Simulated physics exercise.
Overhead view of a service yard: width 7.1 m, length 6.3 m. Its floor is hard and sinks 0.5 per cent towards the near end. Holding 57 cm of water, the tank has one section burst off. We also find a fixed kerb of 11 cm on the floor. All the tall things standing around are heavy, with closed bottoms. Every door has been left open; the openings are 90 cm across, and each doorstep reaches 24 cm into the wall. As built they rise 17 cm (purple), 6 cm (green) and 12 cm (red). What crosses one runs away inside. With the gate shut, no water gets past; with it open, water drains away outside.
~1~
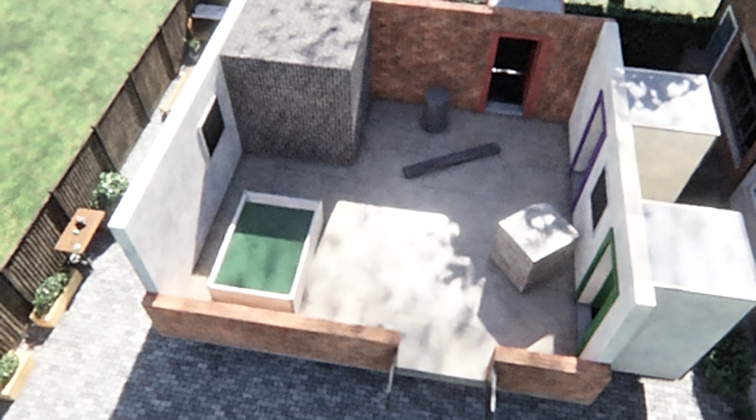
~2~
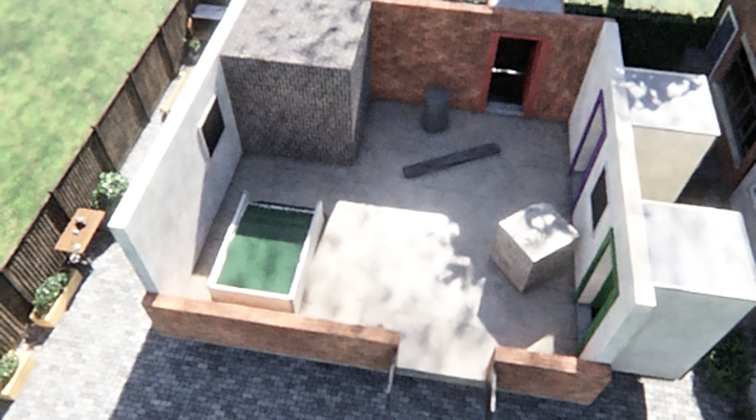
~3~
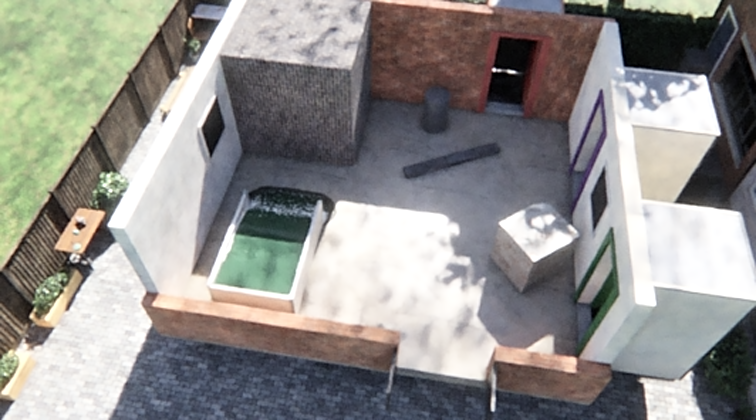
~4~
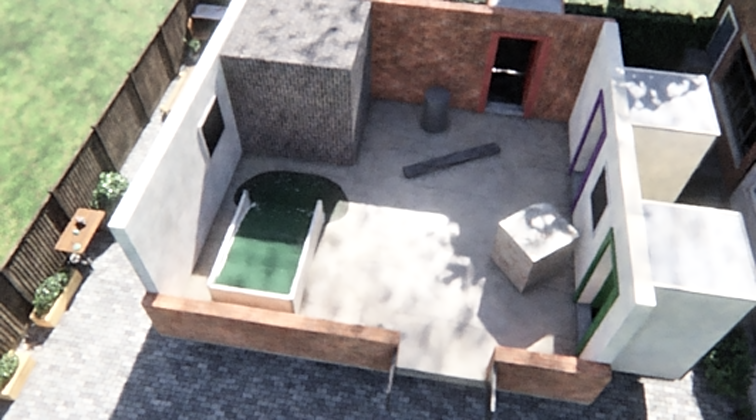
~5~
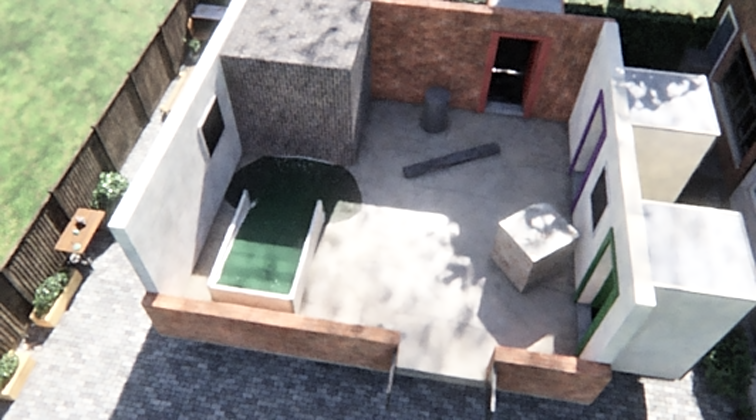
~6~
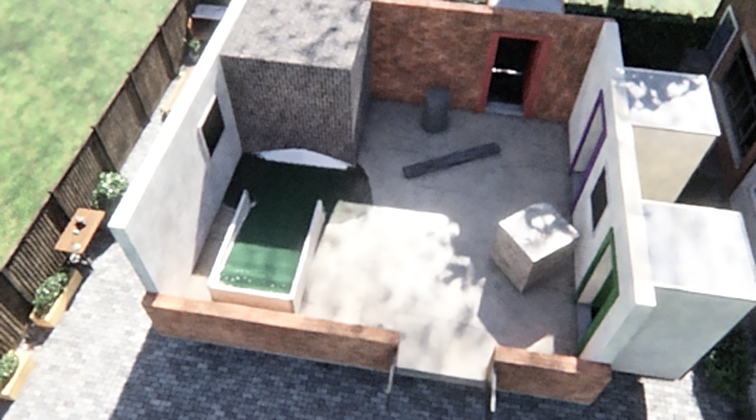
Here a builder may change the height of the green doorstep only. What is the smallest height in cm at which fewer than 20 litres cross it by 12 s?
About 5.5 cm.
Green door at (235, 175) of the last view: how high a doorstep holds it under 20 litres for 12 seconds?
It needs about 26 cm.
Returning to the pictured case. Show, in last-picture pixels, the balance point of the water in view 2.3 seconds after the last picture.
Around (308, 207).
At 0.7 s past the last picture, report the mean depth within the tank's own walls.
It averages close to 31 centimetres.
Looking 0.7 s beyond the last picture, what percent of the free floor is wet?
Approximately 15 %.
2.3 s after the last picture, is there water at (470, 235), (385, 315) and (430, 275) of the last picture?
Taking them in turn, I'd call them touched by the flood, spared by the flood and spared by the flood.
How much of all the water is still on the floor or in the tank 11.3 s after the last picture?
I'd put it at about 94 per cent.
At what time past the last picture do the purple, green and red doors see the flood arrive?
Front times - purple: 3.0 s, green: 5.0 s, red: 2.2 s.
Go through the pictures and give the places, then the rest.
In the first frame, the tank at (268, 244) is whole and still, 57 cm deep; the green door at (594, 298) is dry.
In the second frame, the gap is on the far side, the front 0.2 m out at a hidden place; the back of the tank holds 57 cm.
In the third frame, the front is at (266, 190), 0.7 m from the gap on the far side; 1.0 m2 of floor is wet, 57 cm left at the back.
In the fourth frame, the gap is on the far side, the front 1.1 m out at (280, 174); the back of the tank holds 57 cm.
In the fifth frame, water pours out on the far side and has run 1.6 m, to (272, 158); about 6 cm deep outside, 55 cm at the back.
In the sixth frame, the gap is on the far side, the front 1.6 m out at (250, 155); the back of the tank holds 48 cm; 4.7 m in a straight line remain to the green door at (594, 298).
Then, 0.7 s after the last picture water covers 15 % of the floor, deepest (39 cm) near (242, 156); it has not reached the green door.
Then, 2.3 s after the last picture water covers 45 % of the floor, deepest (26 cm) near (242, 156); it has not reached the green door.
Then, 11.3 s after the last picture water covers 90 % of the floor, deepest (6 cm) near (500, 369); 6 cm at the green door, 17 litres in over its 6 cm doorstep.
At the green door as built, the water peaked near 10 cm, 7.1 s after the last picture.
With a doorstep of 5 cm, 28 litres would have come in within the 12 s; with 6.5 cm, 13 litres. So under 20 litres takes about 5.5 cm.
